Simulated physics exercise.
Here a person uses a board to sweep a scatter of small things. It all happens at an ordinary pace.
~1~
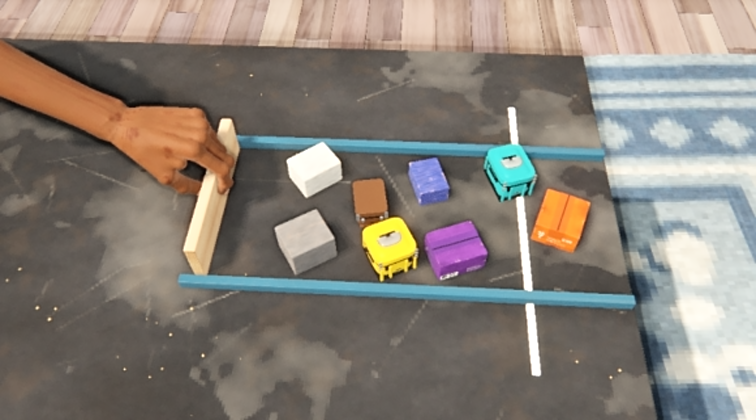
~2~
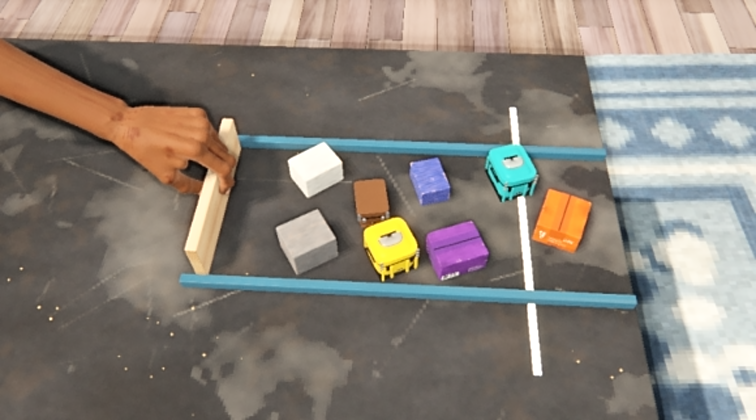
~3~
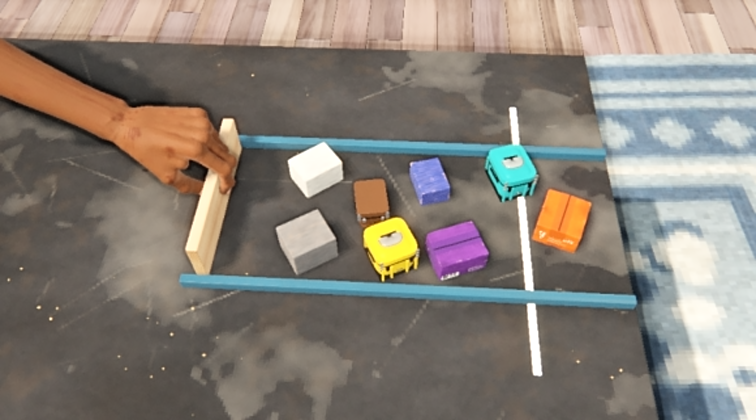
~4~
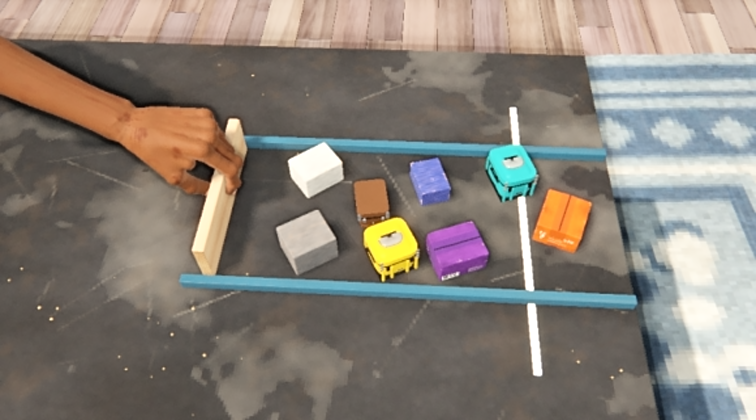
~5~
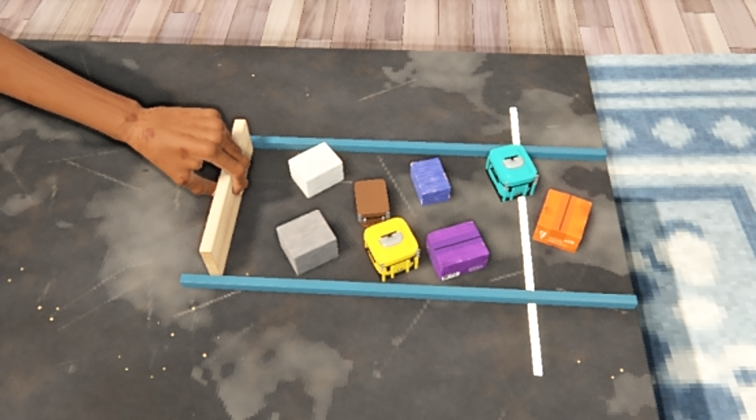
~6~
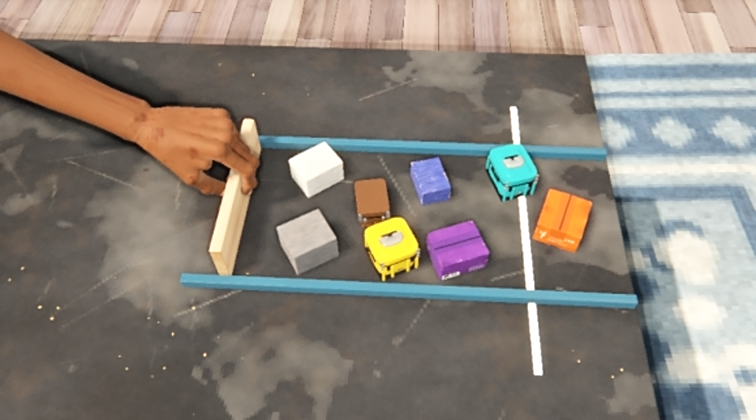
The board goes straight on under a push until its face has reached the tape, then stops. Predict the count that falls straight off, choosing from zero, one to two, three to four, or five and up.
Predicted count: One to two.
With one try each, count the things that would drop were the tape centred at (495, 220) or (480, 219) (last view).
Respectively 0 and 0.
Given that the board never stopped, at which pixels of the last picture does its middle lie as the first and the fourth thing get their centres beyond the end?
At (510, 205) for the first, at (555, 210) for the fourth.
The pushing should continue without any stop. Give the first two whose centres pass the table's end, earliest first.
The purple box first, the orange box second.
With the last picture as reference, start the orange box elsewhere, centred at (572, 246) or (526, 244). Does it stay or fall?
Gone; Gone.
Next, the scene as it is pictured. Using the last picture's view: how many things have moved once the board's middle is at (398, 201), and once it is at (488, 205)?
I get 6 at the one place and 8 at the other.
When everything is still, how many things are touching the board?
3.
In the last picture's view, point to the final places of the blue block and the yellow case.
Near (562, 199) and (600, 257).
Soon after, none off yet; orange box at rest near (562, 221); turquoise case at rest near (511, 172); purple box at rest near (457, 250).
After that, none off yet; orange box at rest near (563, 219); turquoise case moving near (517, 171); purple box displaced well along near (546, 257).
In the end, the number that fall off is one or two; gone, purple box.
